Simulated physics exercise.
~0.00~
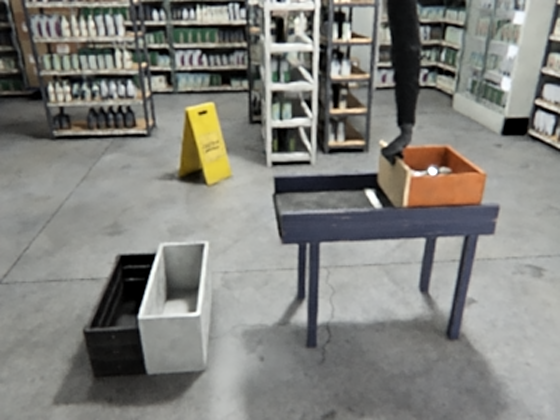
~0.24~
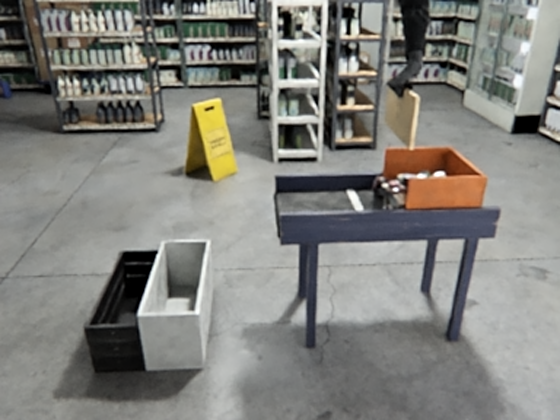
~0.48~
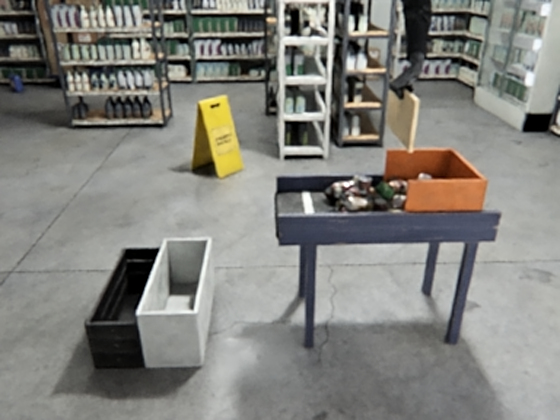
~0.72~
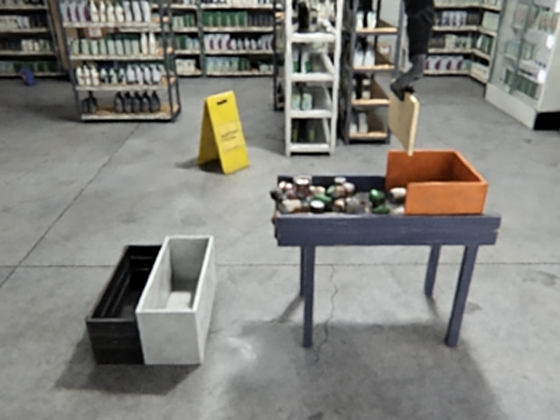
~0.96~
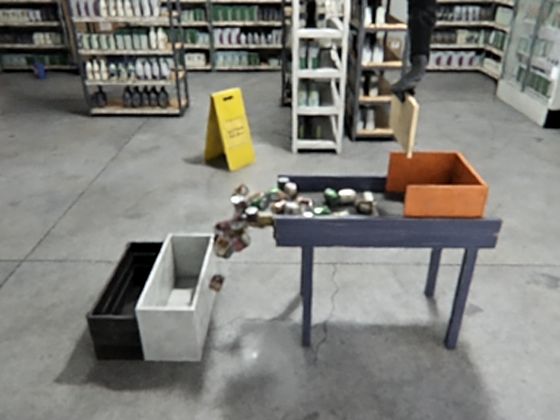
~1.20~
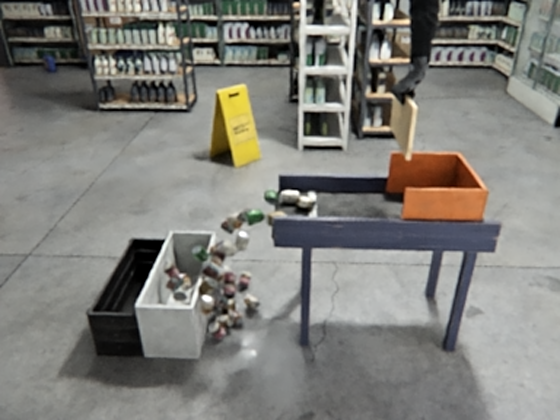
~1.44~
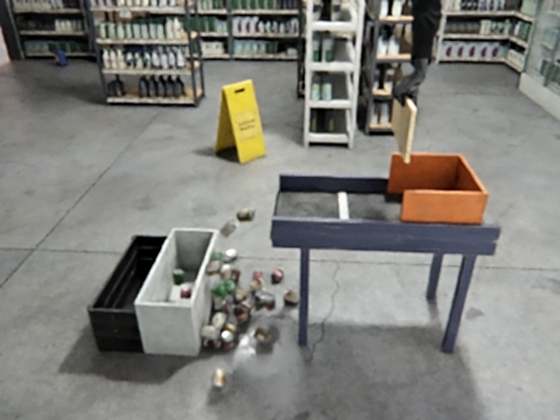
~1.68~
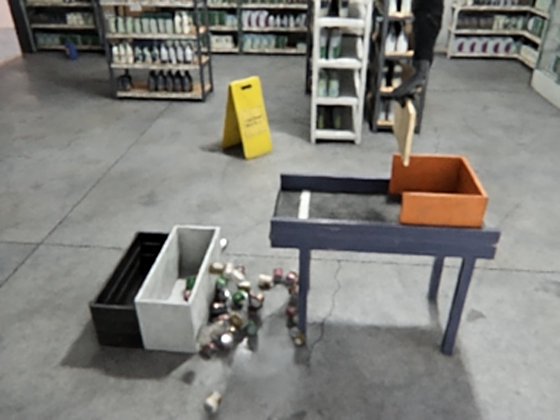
The clip opens on a shop floor lined with bottle-filled shelves, where an orange pen of small cans sits on a dark blue conveyor, with a white tub and a black tub on the floor to the left. A dark arm lifts a pale wooden gate, and the belt carries the loose cans left in a jumbled spread. They reach the end and tumble off in a stream toward the white tub. A few drop inside, but most land short, scattering between the tub and the conveyor. At the end, the belt is empty, the black tub has caught nothing, and one can lies nearest the viewer.
